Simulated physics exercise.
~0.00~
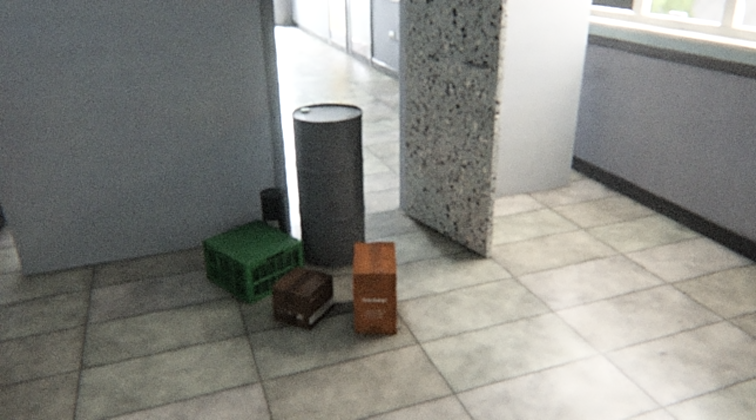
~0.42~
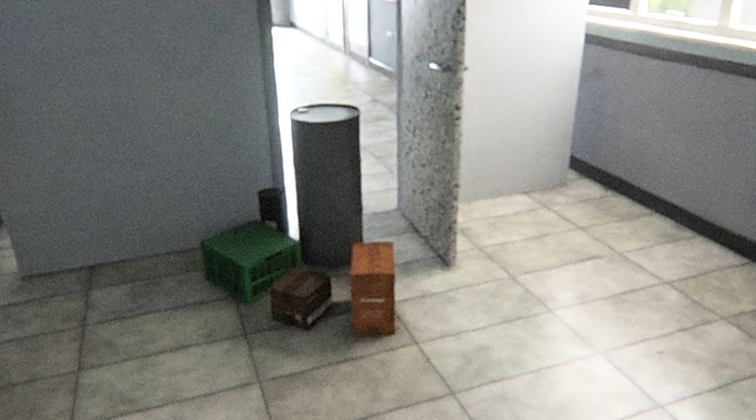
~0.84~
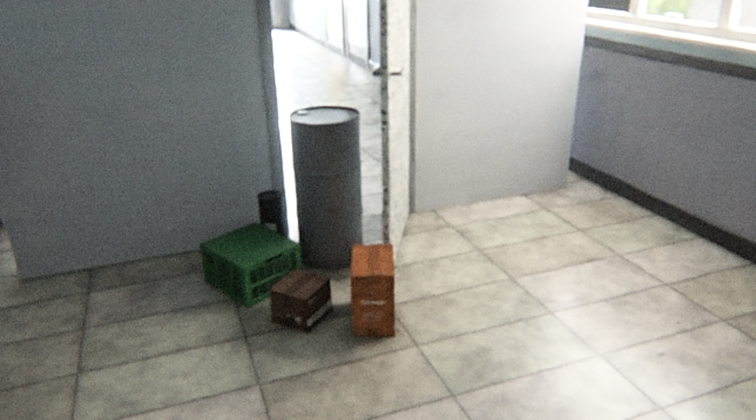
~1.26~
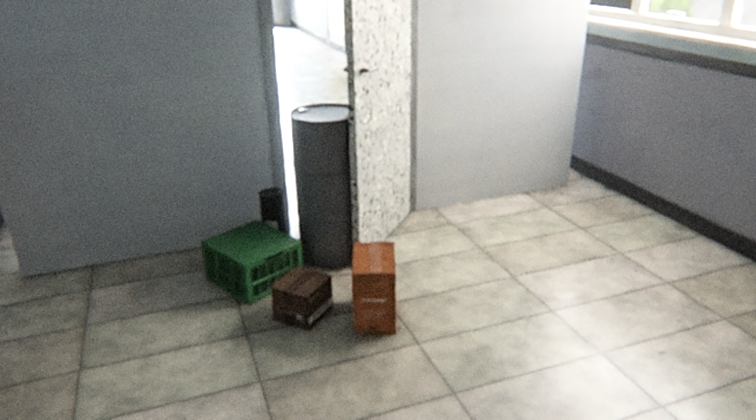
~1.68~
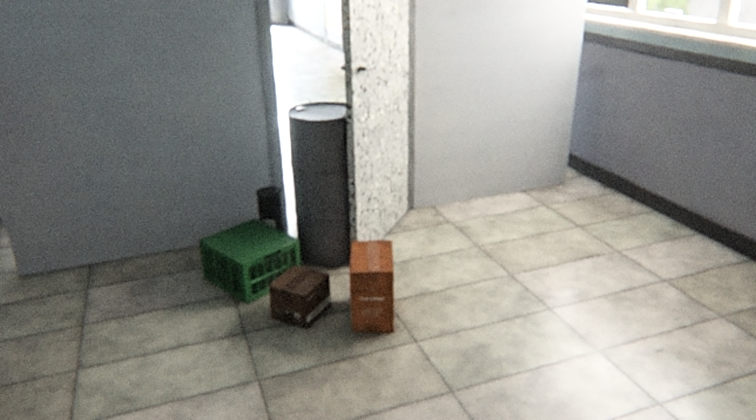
A speckled door standing wide open swung partway toward closed behind a grey drum, then came to rest still ajar, while the drum, a green crate, a small brown parcel and an orange box stayed where they were on the tiled floor.
